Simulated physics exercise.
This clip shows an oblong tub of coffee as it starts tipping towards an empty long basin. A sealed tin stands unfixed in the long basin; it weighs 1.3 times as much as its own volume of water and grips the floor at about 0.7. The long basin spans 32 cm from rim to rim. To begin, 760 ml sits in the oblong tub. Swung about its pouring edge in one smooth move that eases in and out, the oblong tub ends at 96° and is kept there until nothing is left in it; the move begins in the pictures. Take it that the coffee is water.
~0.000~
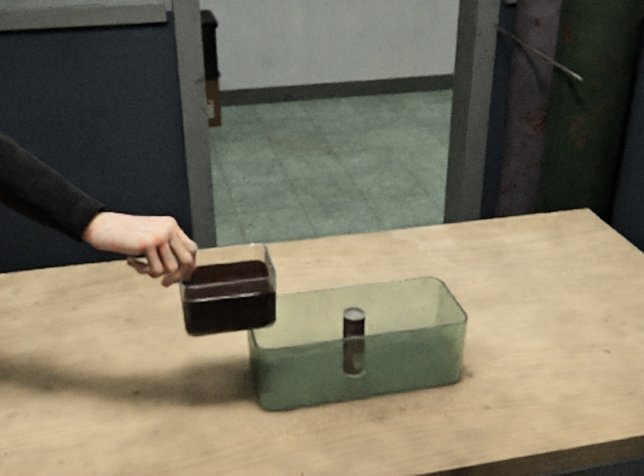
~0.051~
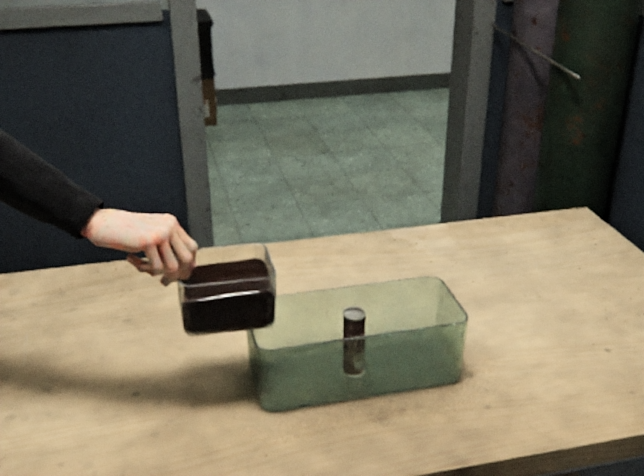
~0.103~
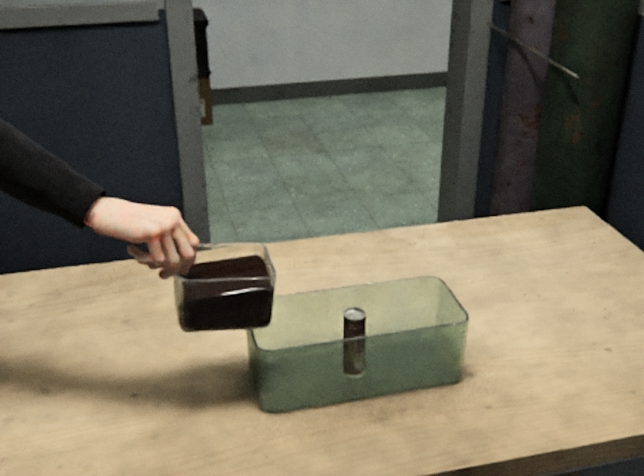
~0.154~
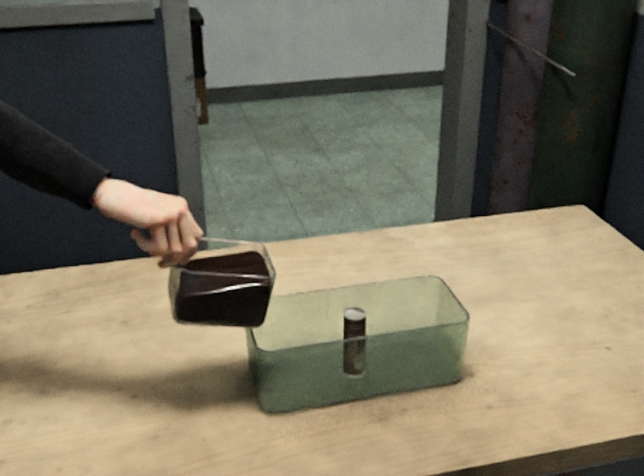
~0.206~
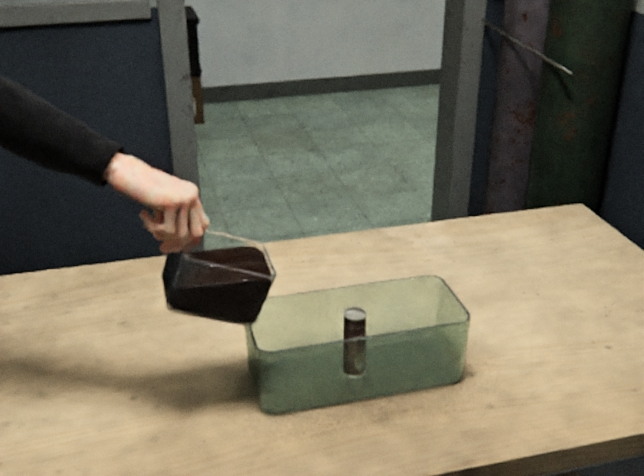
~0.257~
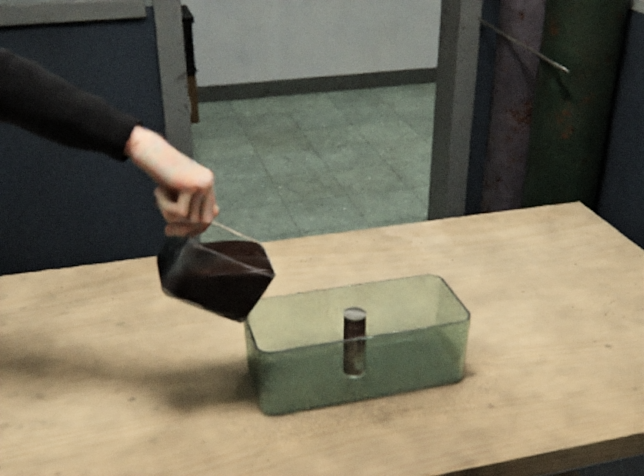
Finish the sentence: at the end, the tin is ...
Lying on its side.
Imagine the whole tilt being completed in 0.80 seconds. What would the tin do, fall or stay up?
In that case the tin overturns.
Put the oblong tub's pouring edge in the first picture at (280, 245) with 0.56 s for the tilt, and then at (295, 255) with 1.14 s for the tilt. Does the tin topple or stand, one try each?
Run one: It does not tip. Run two: It does not tip.
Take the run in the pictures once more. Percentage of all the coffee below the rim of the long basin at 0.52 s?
Near 7 in a hundred.
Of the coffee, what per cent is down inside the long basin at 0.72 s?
Around 72 parts in a hundred.
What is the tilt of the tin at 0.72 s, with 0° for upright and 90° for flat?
It sits at roughly 5°.
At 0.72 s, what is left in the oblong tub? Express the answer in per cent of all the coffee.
Close to 10 in a hundred.
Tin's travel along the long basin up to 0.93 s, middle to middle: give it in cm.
Near 4 cm of travel.
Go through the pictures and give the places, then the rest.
In the first frame, it leans 0°; its right rim is at (271, 260); the coffee meets the walls at (181, 283) and (269, 272); the long basin's rim runs from (250, 325) to (454, 299); the tin's top is at (354, 316).
In the second frame, it leans 1°; its right rim is at (270, 260); the coffee meets the walls at (180, 283) and (269, 271).
In the third frame, it leans 6°; its right rim is at (270, 261); the coffee meets the walls at (178, 282) and (267, 267).
In the fourth frame, it leans 13°; its right rim is at (270, 261); the coffee meets the walls at (174, 277) and (266, 263).
In the fifth frame, it leans 22°; its right rim is at (270, 261); the coffee meets the walls at (169, 270) and (268, 259).
In the sixth frame, it leans 33°; its right rim is at (269, 262); the coffee meets the walls at (167, 258) and (268, 255); 1 per cent is over the edge.
After 0.52 s the tilt is 87° and 51 per cent is still to pour; the tin stands where it began.
After 0.72 s the tilt is 96° and 11 per cent is still to pour; the tin leans 5°.
After 0.93 s the tilt is 96° and 3 per cent is still to pour; the tin leans 42°.
After 1.15 s the tilt is 96° and 1 per cent is still to pour; the tin lies on its side.
In the end the tin lies on its side.
